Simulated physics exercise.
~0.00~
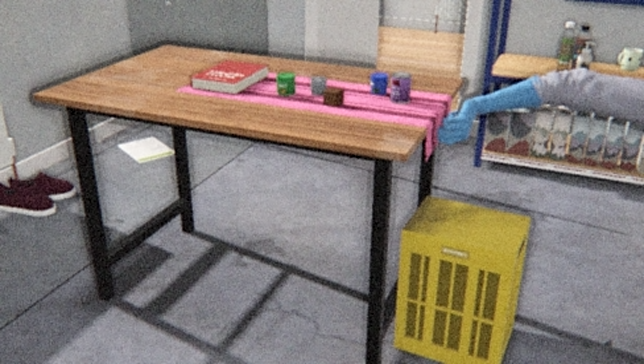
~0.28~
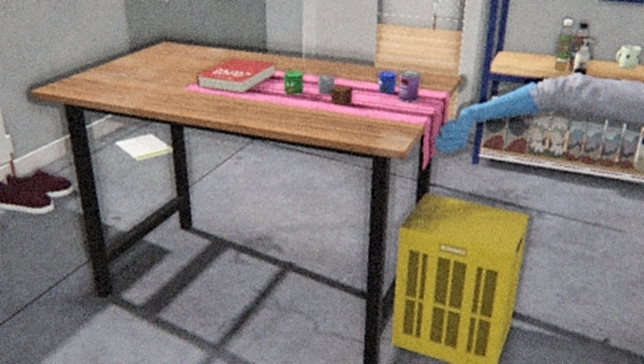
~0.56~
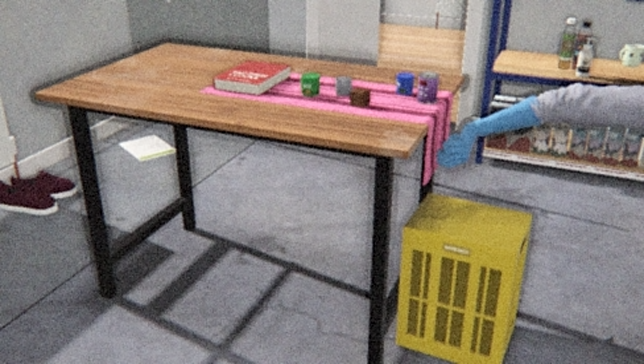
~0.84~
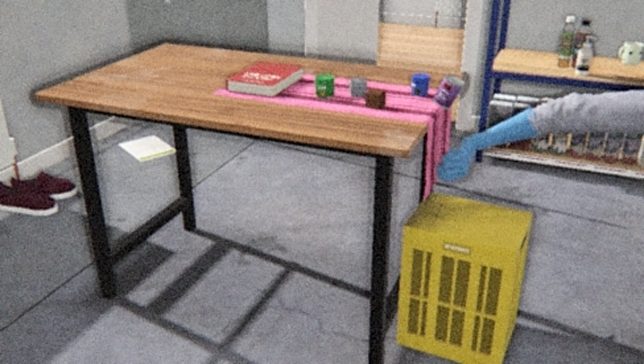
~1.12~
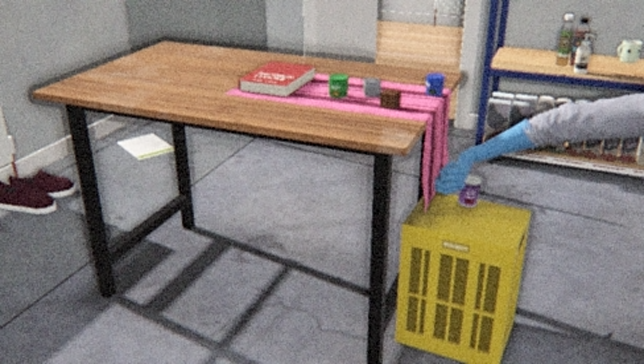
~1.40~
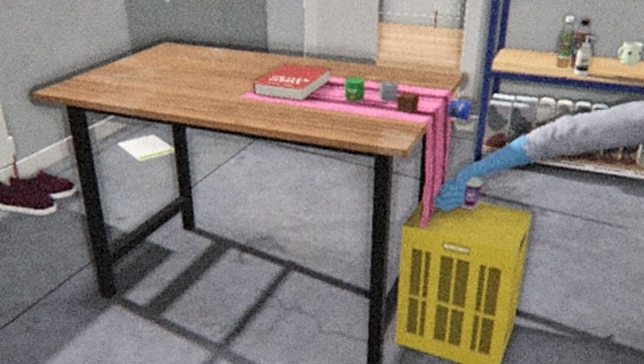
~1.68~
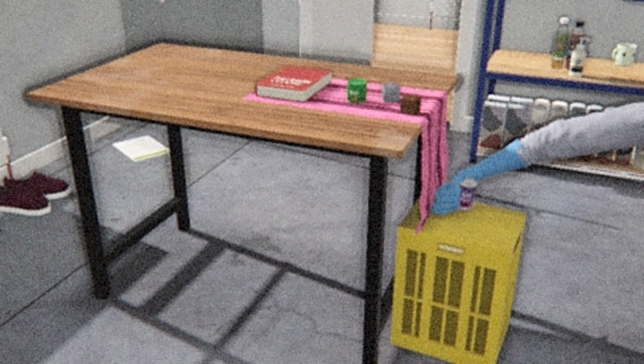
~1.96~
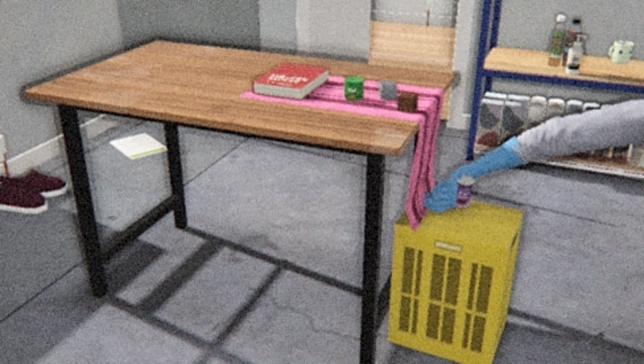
Blue-gloved hand pulling a pink cloth off a table edge, a purple can then a blue pot falling, the rest staying.
